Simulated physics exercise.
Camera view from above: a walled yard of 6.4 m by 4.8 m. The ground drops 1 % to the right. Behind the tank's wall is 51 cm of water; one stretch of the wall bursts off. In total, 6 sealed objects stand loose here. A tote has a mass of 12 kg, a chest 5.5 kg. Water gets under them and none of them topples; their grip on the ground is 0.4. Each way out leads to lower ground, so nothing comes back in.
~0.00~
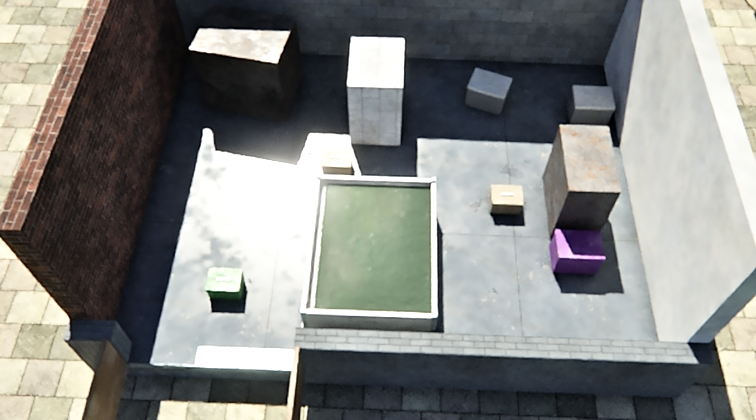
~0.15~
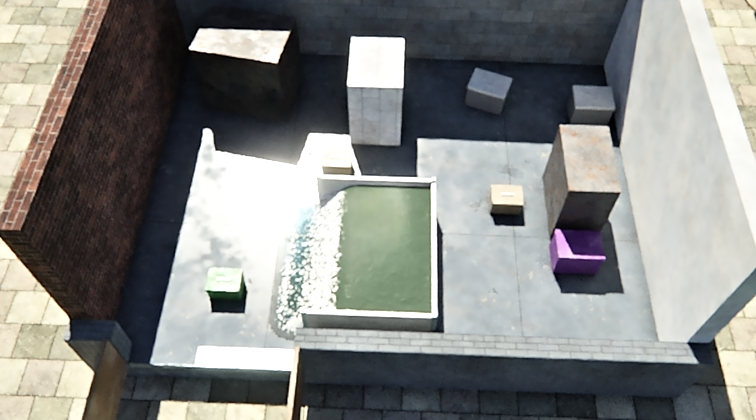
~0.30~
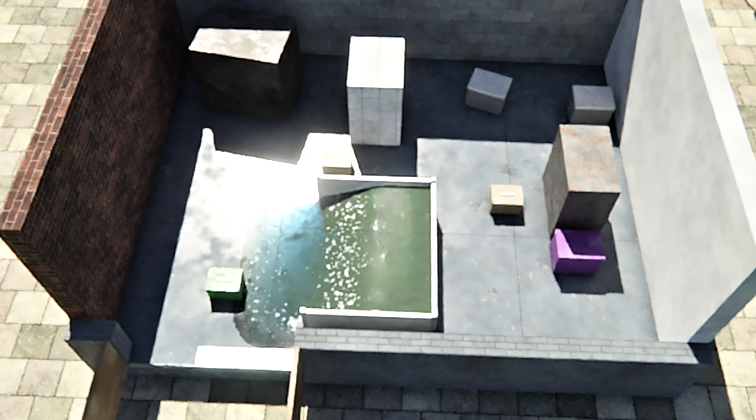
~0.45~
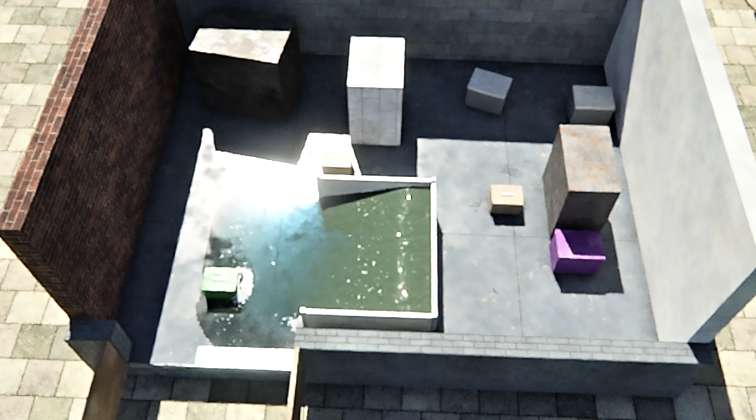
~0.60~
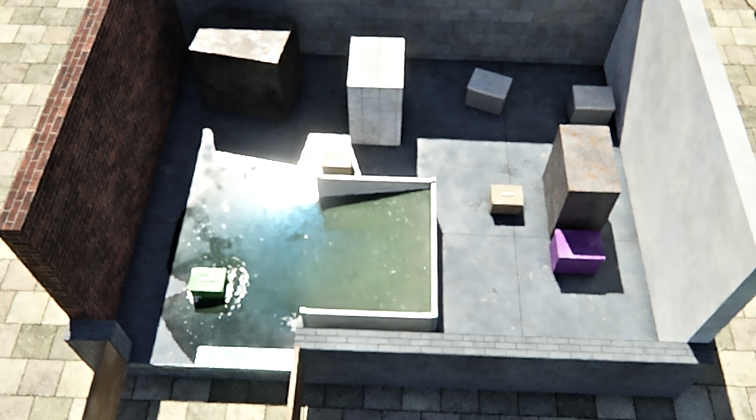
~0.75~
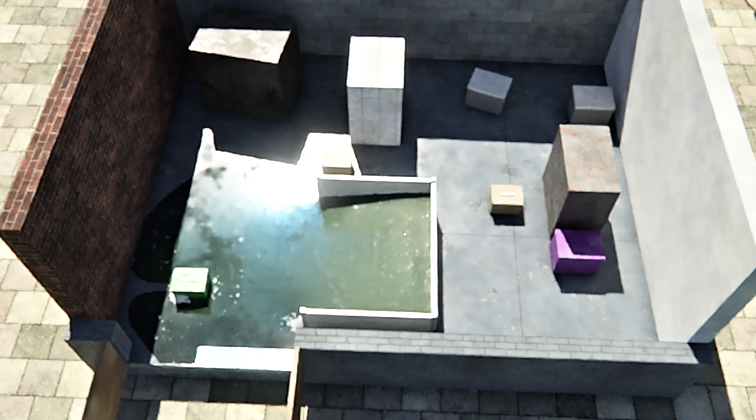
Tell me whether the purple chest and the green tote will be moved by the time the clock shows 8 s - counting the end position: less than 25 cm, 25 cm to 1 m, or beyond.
Here's what I'd expect: The purple chest remains in place while the green tote is pushed a long way.
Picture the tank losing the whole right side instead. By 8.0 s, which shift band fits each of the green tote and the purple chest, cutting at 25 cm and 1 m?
If so, the green tote remains in place, the purple chest is washed away.
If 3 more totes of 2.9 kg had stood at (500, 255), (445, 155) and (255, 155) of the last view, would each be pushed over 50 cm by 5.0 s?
Going through them in the order asked, they come out shy of the mark, shy of the mark and clear of the mark.
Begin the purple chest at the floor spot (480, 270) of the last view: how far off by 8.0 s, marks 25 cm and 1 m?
As it turns out, it barely budges.
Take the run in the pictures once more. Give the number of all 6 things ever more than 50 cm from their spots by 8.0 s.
I count 1 of them.
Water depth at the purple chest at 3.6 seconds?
Roughly 0 cm at that moment.
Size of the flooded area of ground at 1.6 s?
Flooded: Near 10.5 m2.
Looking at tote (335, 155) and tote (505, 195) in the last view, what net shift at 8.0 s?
Lab note - net shifts in turn: 0 cm; 0 cm.
After 1.6 s the purple chest is near (580, 244), 0.0 m from its start, aground; the green tote is near (130, 291), 1.0 m from its start, afloat; 0 of 6 are out; 1 afloat.
After 3.6 s the purple chest is near (580, 244), 0.0 m from its start, aground; the green tote has gone out; 1 of 6 are out; 0 afloat.
After 5.6 s the purple chest is near (580, 244), 0.0 m from its start, aground; the green tote has gone out; 1 of 6 are out; 0 afloat.
After 8.0 s the purple chest is near (580, 244), 0.0 m from its start, aground; the green tote has gone out; 1 of 6 are out; 0 afloat.
